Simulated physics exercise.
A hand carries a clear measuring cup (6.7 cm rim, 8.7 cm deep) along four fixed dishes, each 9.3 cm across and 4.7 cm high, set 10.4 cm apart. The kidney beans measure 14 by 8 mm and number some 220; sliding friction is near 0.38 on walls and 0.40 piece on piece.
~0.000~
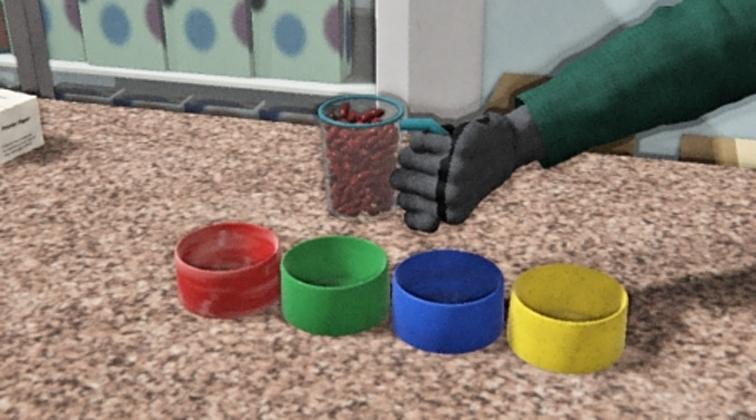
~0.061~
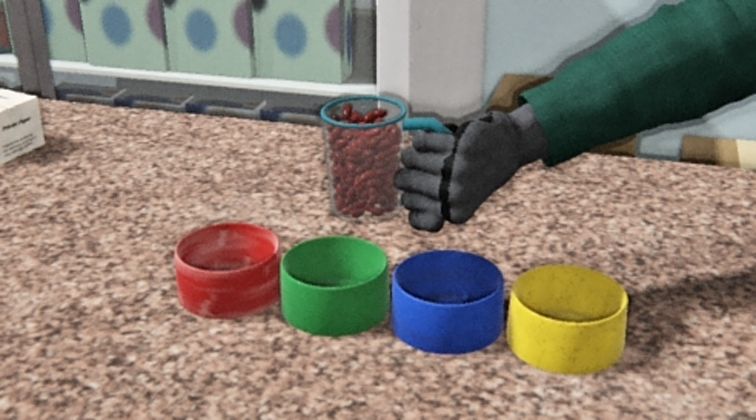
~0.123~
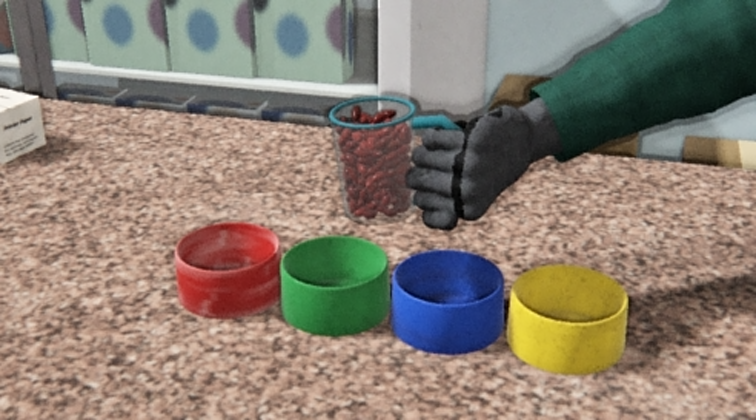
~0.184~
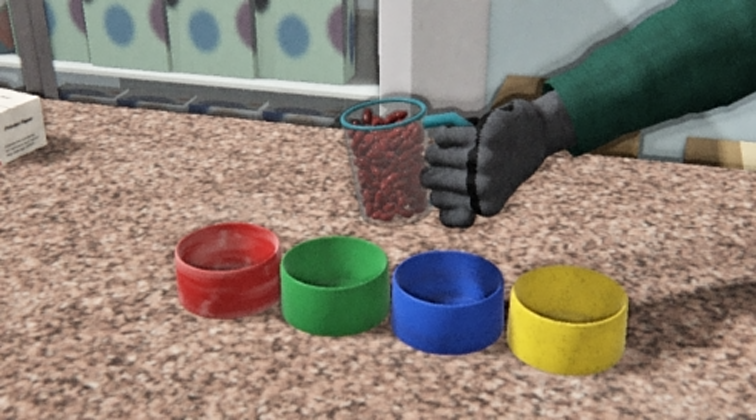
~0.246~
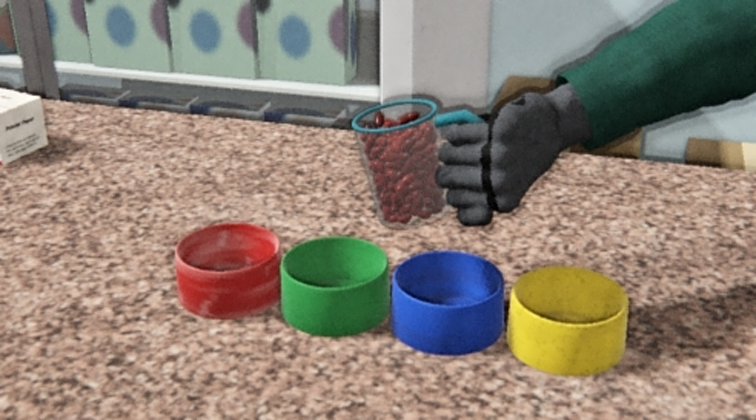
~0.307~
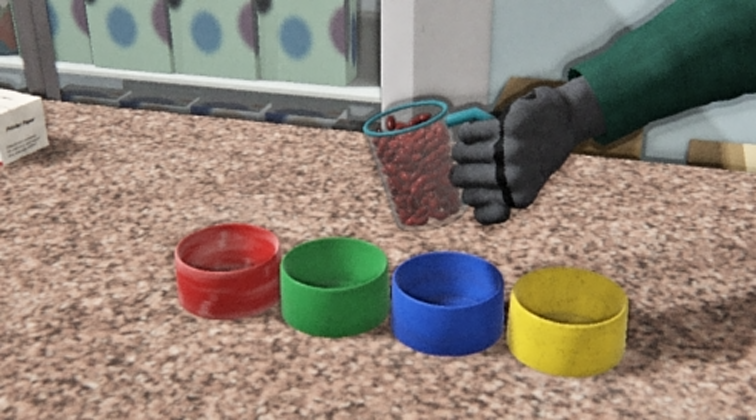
We see a gray-gloved hand holding a clear cup of dark red beans behind a row of red, green, blue and yellow dishes, moving it a short way right while tilting it slightly to the left.
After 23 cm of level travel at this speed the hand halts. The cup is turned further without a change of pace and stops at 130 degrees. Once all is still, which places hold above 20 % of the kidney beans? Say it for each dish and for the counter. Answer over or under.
Red: Under, blue: Under, green: Under, yellow: Over, counter: Under.
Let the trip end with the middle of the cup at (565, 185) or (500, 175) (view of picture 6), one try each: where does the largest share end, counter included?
The winner: Blue; blue.
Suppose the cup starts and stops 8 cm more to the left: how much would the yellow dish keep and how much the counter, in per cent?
Yellow 0; counter 0.
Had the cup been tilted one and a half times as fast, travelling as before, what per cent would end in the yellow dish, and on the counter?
Then: Yellow 100; counter 0.
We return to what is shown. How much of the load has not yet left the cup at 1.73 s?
Some 80 per cent of the load.
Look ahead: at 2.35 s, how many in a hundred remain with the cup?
Some 0 per cent of the load.
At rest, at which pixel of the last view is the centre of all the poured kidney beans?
Around (565, 318).
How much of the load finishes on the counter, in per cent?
Some 0 per cent.
Then, at 1.16 s, tilt 69 degrees; cup holds 100 %.
Then, at 1.73 s, tilt 104 degrees; cup holds 80 %, yellow 15 %.
After 2.35 s, tilt 130 degrees; cup holds 0 %, yellow 100 %.
By 2.8 s all is still; red 0 %, blue 0 %, green 0 %, yellow 100 %, counter 0 %.
